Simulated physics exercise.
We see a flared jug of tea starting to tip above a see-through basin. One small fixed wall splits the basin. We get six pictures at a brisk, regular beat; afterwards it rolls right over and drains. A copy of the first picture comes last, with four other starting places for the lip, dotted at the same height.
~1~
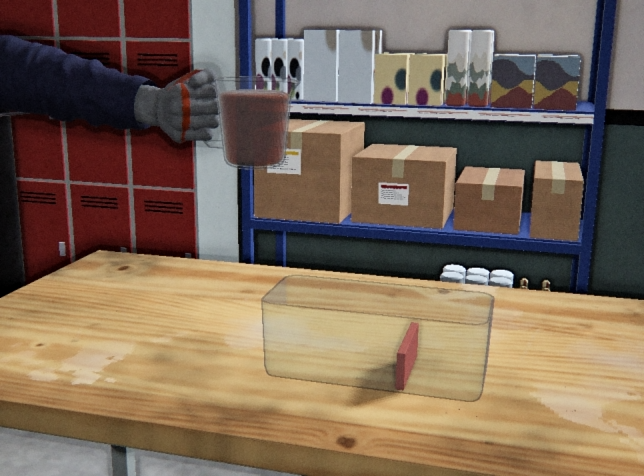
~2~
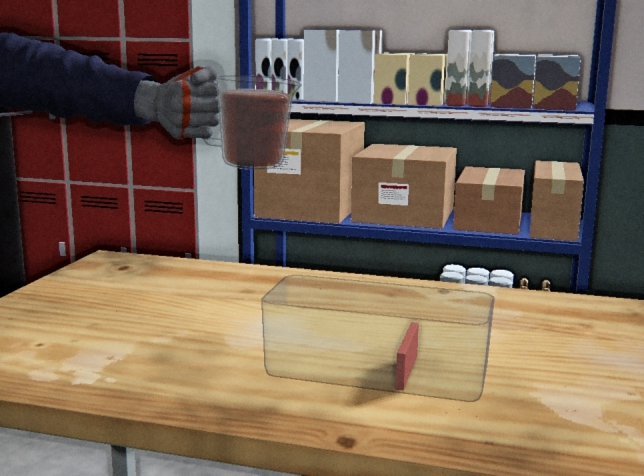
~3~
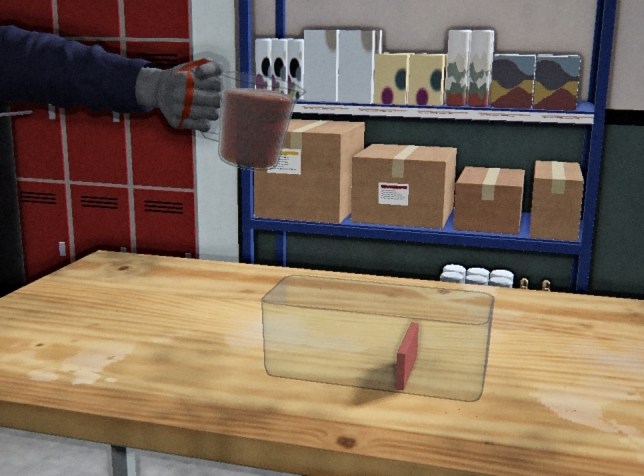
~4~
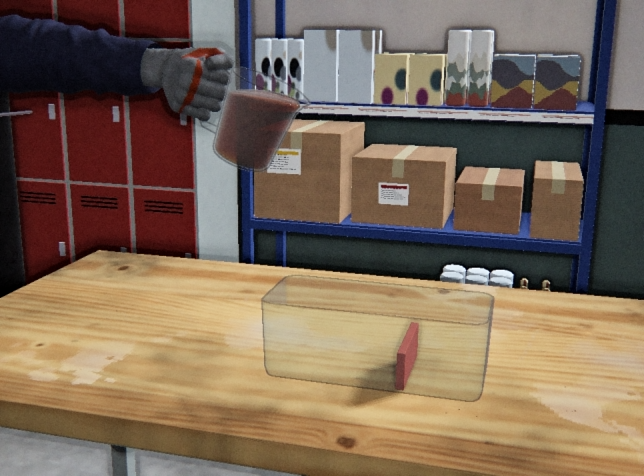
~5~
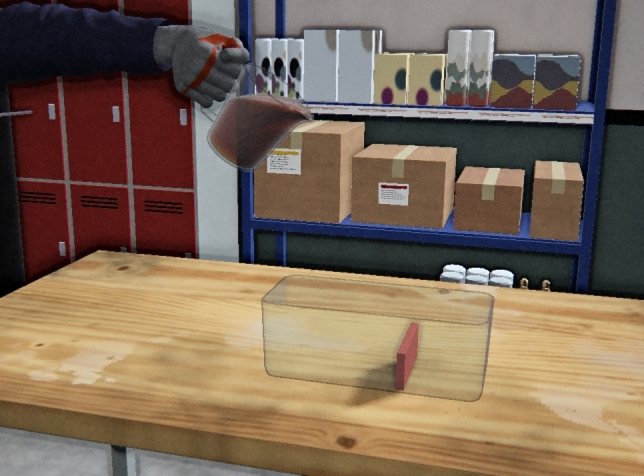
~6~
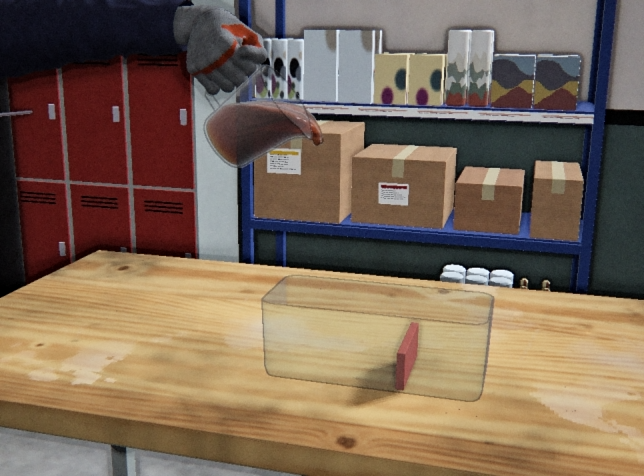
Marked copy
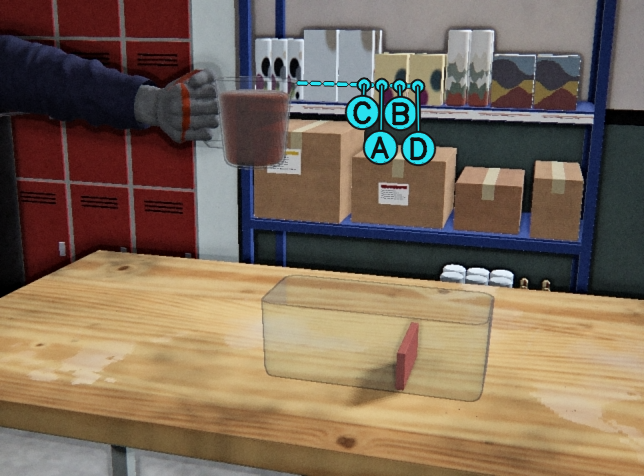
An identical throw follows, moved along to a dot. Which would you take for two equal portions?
Choose C.
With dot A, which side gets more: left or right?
More ends on the right.
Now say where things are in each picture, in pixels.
Upright, lip at (298, 83); basin from (265, 373) to (482, 401); top of the wall at (408, 337); nothing has left yet, in the first frame.
Tipped about 3°, lip at (300, 85); nothing has left yet, in the second frame.
Tipped about 10°, lip at (304, 92); nothing has left yet, in the third frame.
Tipped about 22°, lip at (309, 104); nothing has left yet, in the fourth frame.
Tipped about 37°, lip at (312, 120); nothing has left yet, in the fifth frame.
Tipped about 54°, lip at (310, 137); tea is over the lip, down to (319, 143), in the sixth frame.
In cyan, A at (381, 85); B at (399, 85); C at (364, 84); D at (417, 86).
With A, about 15 % ends left of the wall and 75 % right of it; 9 % is lost outside.
With B, about 13 % ends left of the wall and 74 % right of it; 13 % is lost outside.
With C, about 46 % ends left of the wall and 45 % right of it; 9 % is lost outside.
With D, about 26 % ends left of the wall and 64 % right of it; 10 % is lost outside.
